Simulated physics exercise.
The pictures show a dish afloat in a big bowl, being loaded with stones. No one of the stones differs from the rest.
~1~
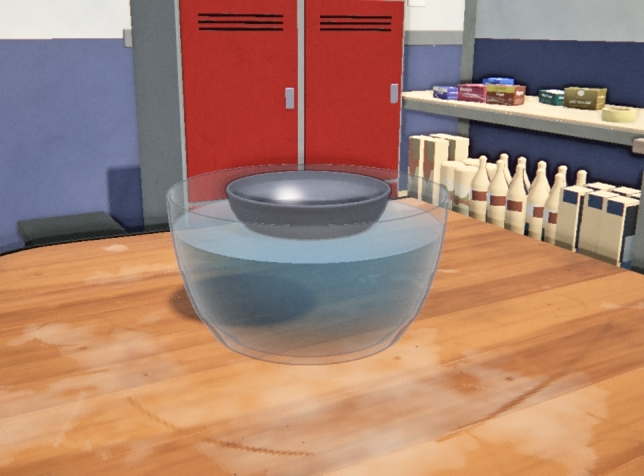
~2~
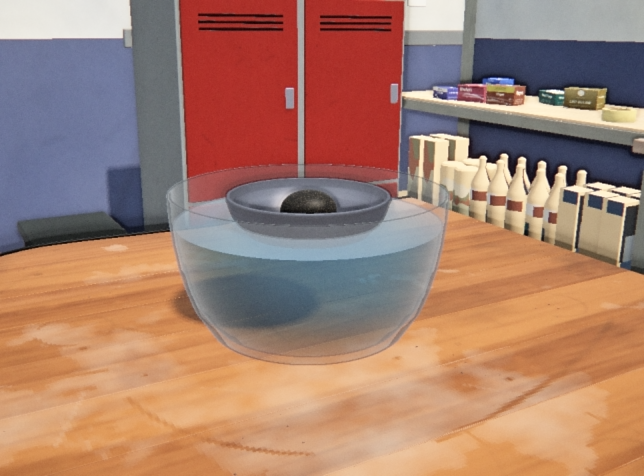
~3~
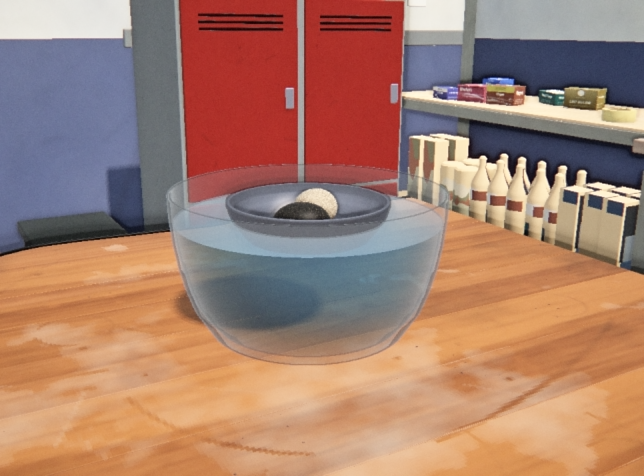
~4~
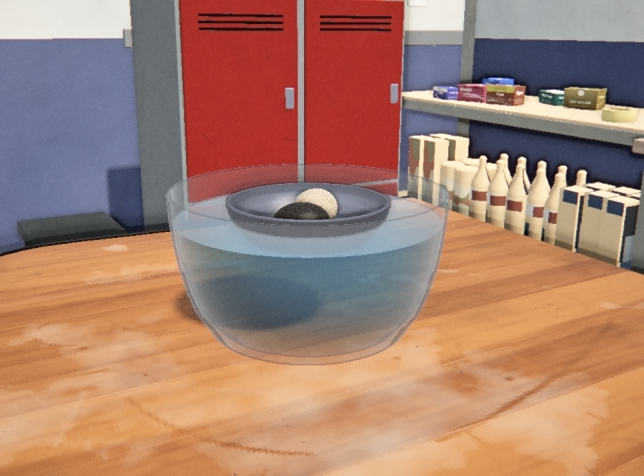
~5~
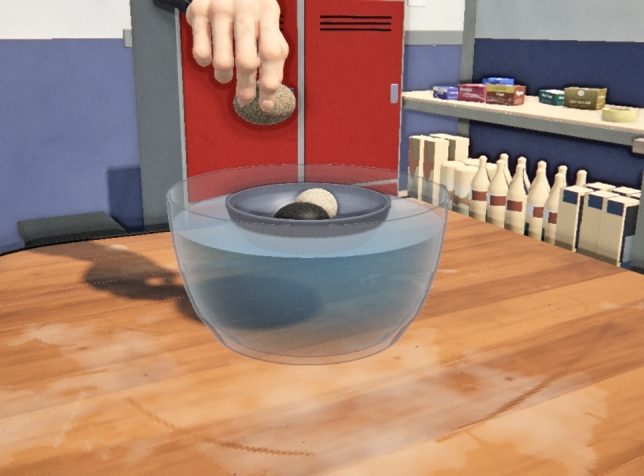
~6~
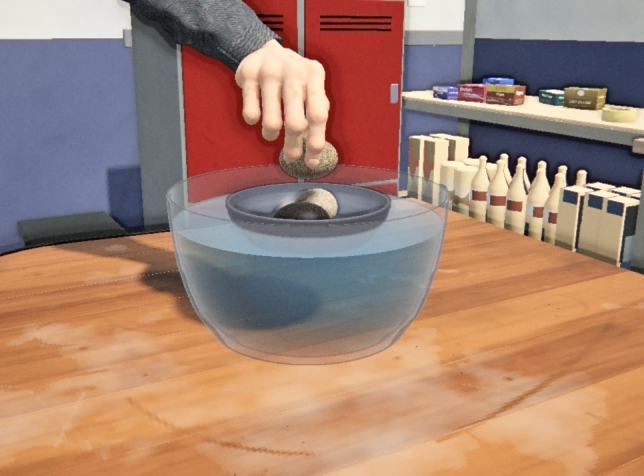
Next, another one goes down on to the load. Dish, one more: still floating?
Yes.
A moment on, the stone is in and the dish dips.
Further on, it steadies; about a third of its side above the surface.
When it is over, the dish floats; about a third of its side above the surface.
